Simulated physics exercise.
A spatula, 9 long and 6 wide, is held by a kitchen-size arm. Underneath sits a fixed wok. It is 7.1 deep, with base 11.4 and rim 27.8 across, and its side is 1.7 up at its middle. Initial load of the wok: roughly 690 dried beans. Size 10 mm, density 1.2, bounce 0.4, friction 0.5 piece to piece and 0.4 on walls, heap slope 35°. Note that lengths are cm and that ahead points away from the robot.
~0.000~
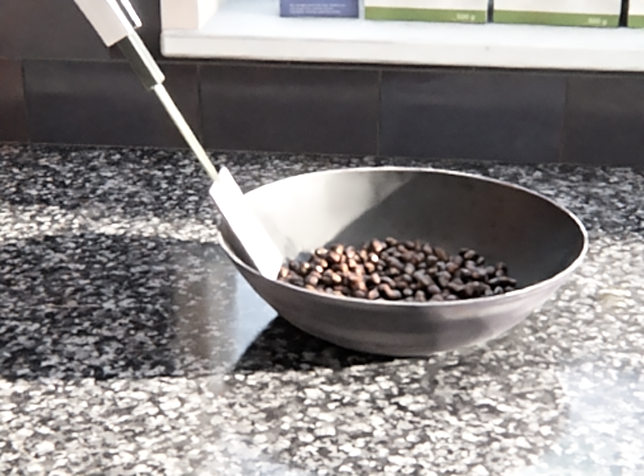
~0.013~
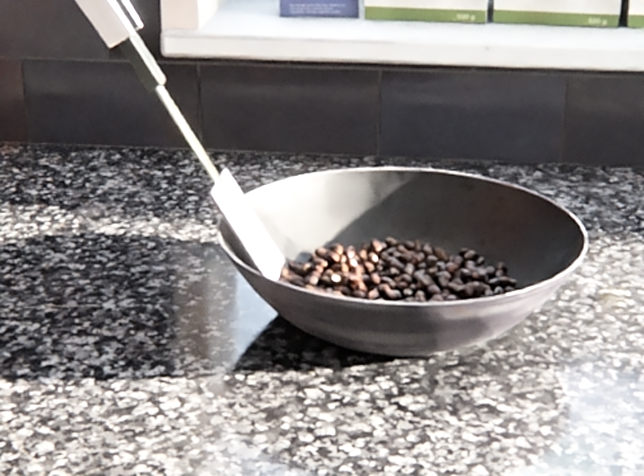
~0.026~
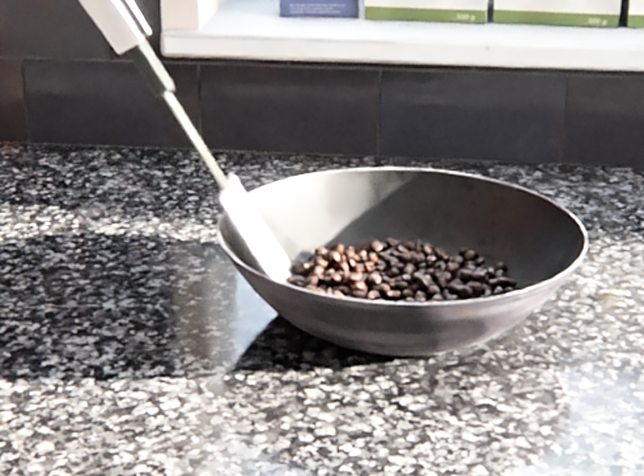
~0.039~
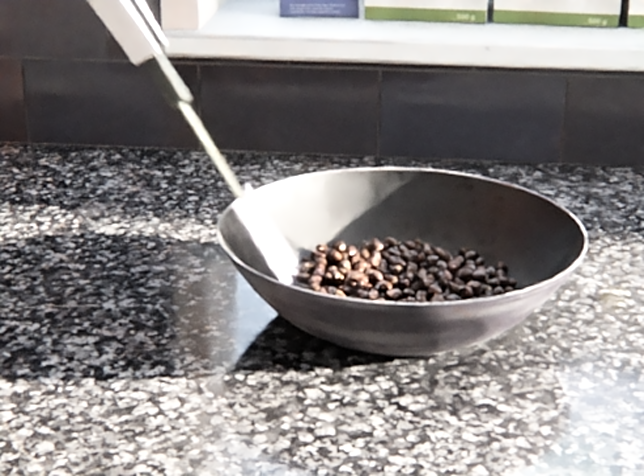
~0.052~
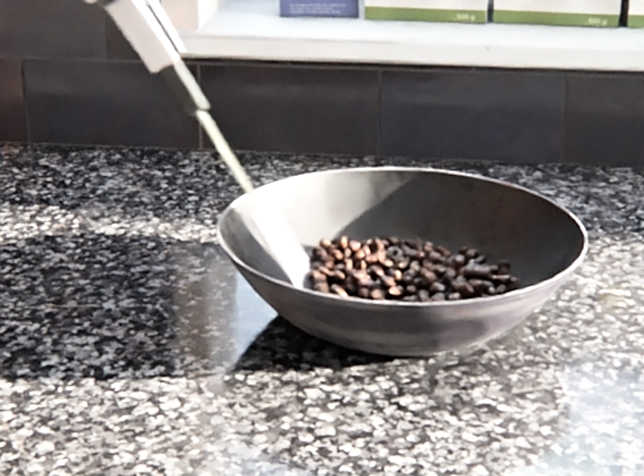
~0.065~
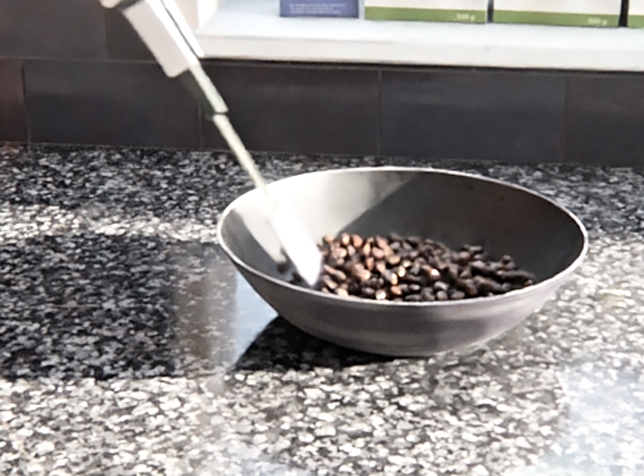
White spatula on a robotic arm sliding rightward inside a dark wok, nudging a heap of brown beans slightly across it.
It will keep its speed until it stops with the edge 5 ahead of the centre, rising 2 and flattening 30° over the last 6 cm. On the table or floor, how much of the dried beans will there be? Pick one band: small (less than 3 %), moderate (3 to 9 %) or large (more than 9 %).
Small.
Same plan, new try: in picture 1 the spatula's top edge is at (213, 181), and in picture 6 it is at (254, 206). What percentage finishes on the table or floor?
It comes to something like 0 %, give or take.
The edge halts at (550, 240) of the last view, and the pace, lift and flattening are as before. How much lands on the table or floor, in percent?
My guess is roughly 30 percent.
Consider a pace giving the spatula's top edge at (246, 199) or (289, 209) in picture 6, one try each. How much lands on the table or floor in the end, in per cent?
Respectively, around 0 and 0 per cent.
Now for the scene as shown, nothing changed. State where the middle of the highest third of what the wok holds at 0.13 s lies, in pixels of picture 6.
It is centred at about (464, 274).
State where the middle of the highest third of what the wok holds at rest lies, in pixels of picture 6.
Roughly (505, 269).
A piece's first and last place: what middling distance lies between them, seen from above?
About 3 cm.
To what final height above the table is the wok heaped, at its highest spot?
Some 6.5 cm above the table.
After 0.10 s, sloping 59°, highest piece 6 above the table; 687 in the wok.
After 0.13 s, sloping 47°, highest piece 8 above the table; 687 in the wok.
After 0.34 s, sloping 29°, highest piece 6 above the table; 686 in the wok, 1 on the table or floor.
After 1.39 s, sloping 29°, highest piece 6 above the table; 686 in the wok, 1 on the table or floor.
At rest, 686 in the wok, 1 on the table or floor. That is 0 % on the table or floor.
